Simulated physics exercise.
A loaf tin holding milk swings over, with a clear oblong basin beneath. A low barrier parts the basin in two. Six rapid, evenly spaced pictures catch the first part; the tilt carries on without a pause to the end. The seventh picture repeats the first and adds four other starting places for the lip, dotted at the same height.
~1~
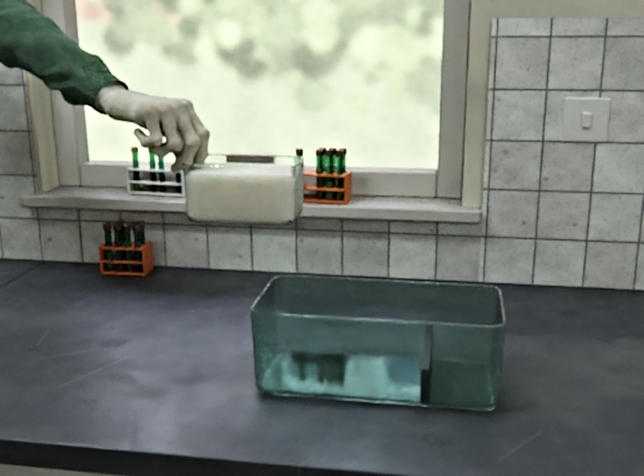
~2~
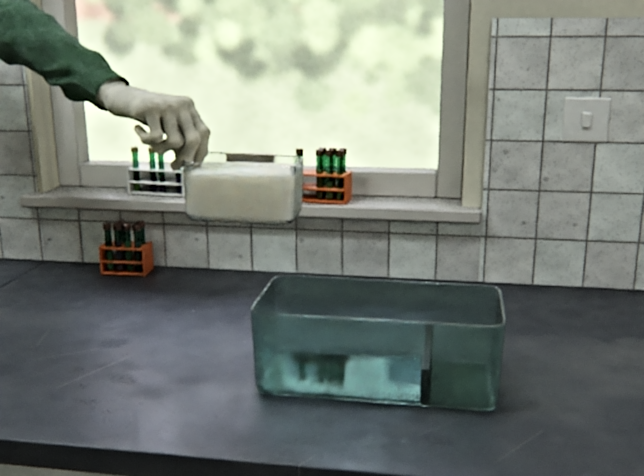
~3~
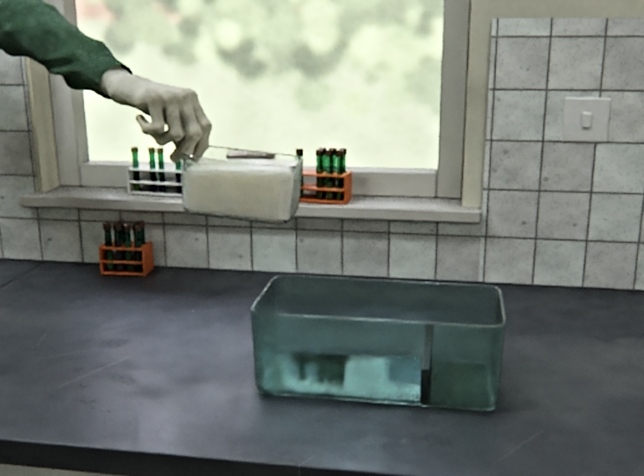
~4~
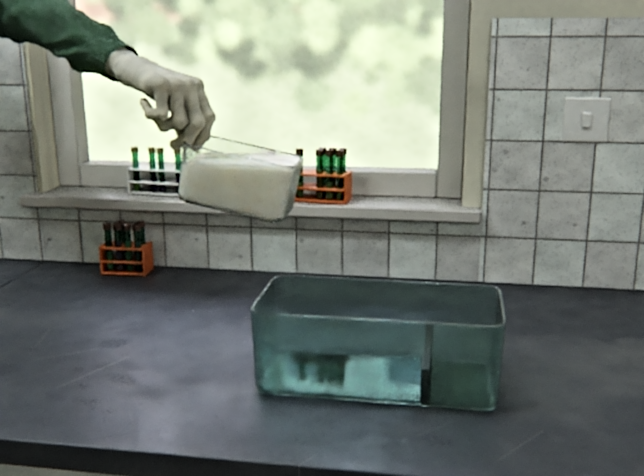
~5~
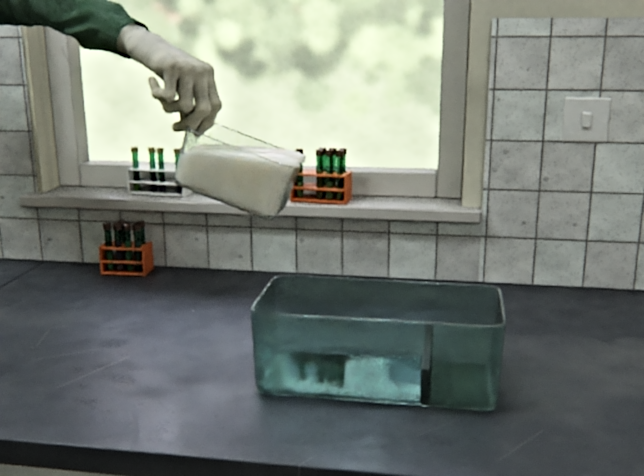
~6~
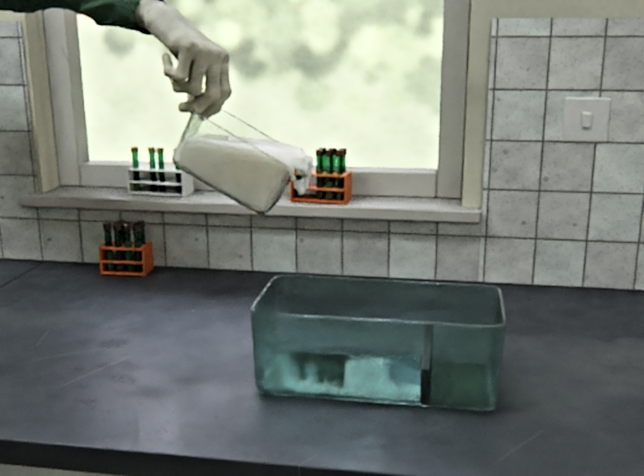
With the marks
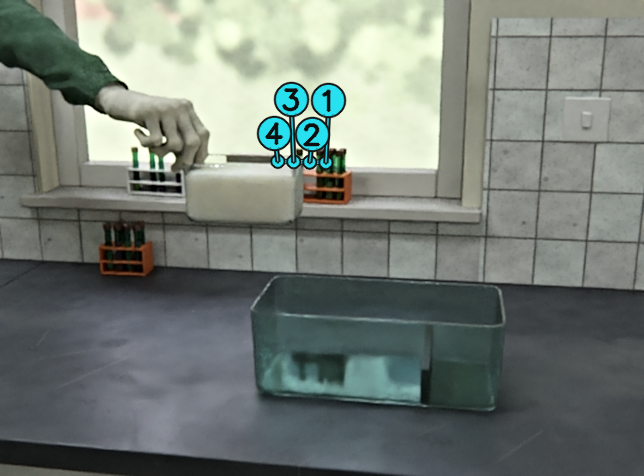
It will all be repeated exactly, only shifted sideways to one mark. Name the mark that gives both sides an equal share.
Take 1.
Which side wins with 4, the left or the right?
More ends on the left.
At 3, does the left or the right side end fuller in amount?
More ends on the left.
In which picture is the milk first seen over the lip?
In picture 5.
On the marked copy, 1 at (325, 162); 2 at (309, 162); 3 at (293, 161); 4 at (277, 161).
With 1, about 48 % ends left of the wall and 49 % right of it; 3 % is lost outside.
With 2, about 72 % ends left of the wall and 24 % right of it; 4 % is lost outside.
With 3, about 88 % ends left of the wall and 5 % right of it; 7 % is lost outside.
With 4, about 90 % ends left of the wall and 7 % right of it; 3 % is lost outside.
